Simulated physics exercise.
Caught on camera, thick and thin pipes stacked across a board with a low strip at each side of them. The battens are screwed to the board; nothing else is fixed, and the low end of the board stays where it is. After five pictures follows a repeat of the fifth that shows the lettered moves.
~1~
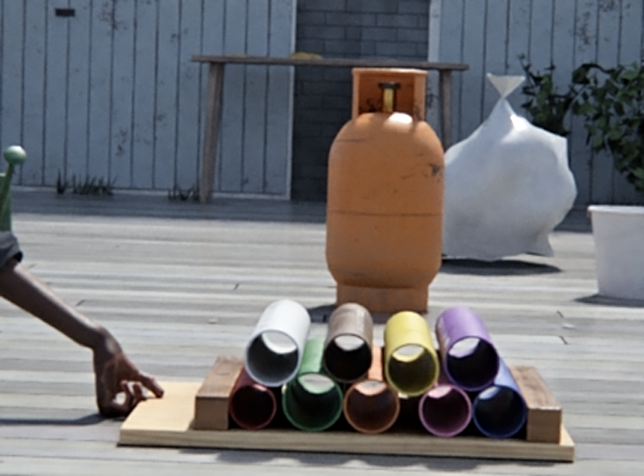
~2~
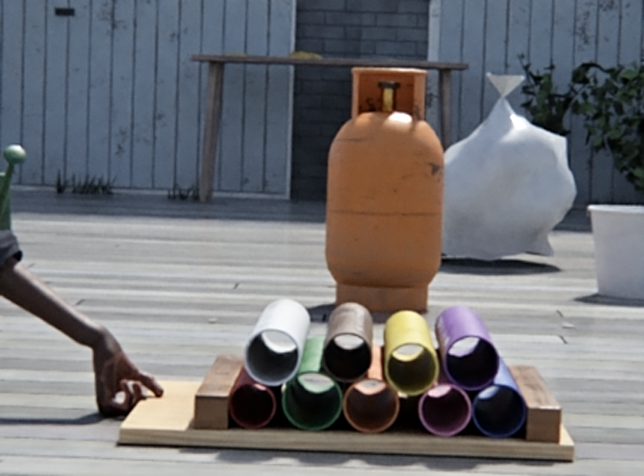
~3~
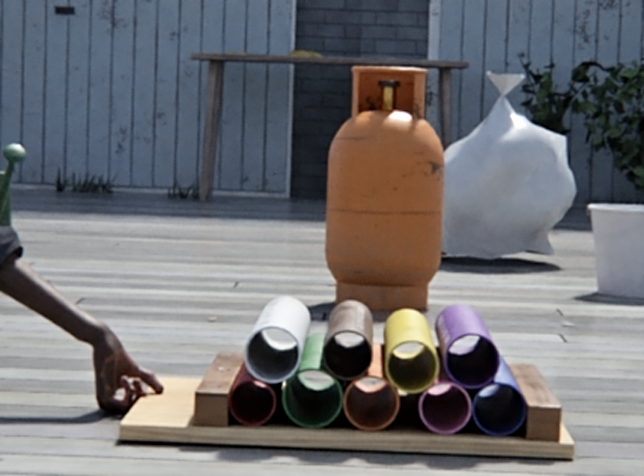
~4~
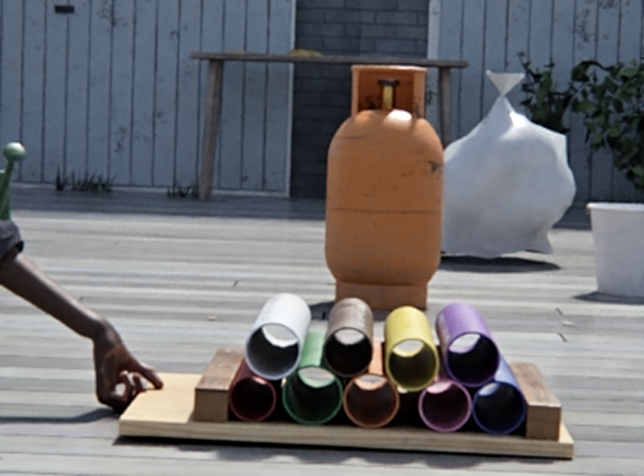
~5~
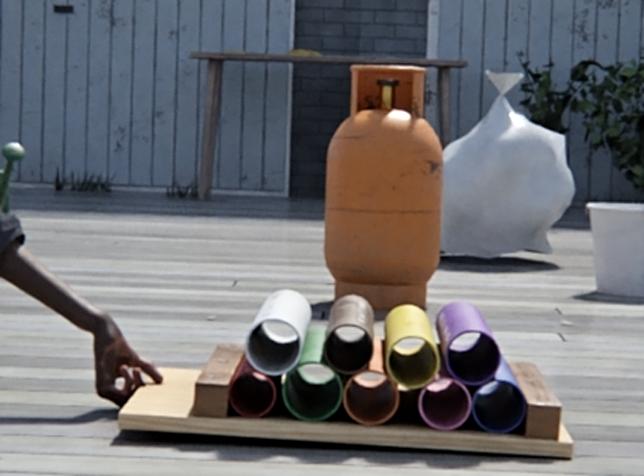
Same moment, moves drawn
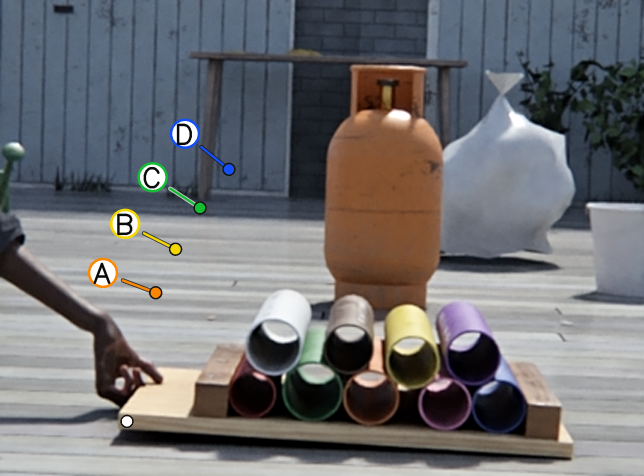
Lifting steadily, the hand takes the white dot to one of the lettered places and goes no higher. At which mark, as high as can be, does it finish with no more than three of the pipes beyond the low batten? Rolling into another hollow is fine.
At most to D.
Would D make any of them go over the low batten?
Yes.
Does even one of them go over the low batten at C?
At C: Yes.
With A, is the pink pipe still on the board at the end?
Yes.
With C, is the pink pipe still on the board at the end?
Yes.
On the marked copy, A at (156, 293); B at (175, 249); C at (200, 208); D at (229, 169); the white dot at (127, 421).
With D. Early on, board at 20°.
Further on, board at 37°.
At the end, board at 37°, three over the low batten (yellow, brown, purple).
As for the rest, A one over the low batten (purple); B one over the low batten (purple); C three over the low batten (yellow, brown, purple).
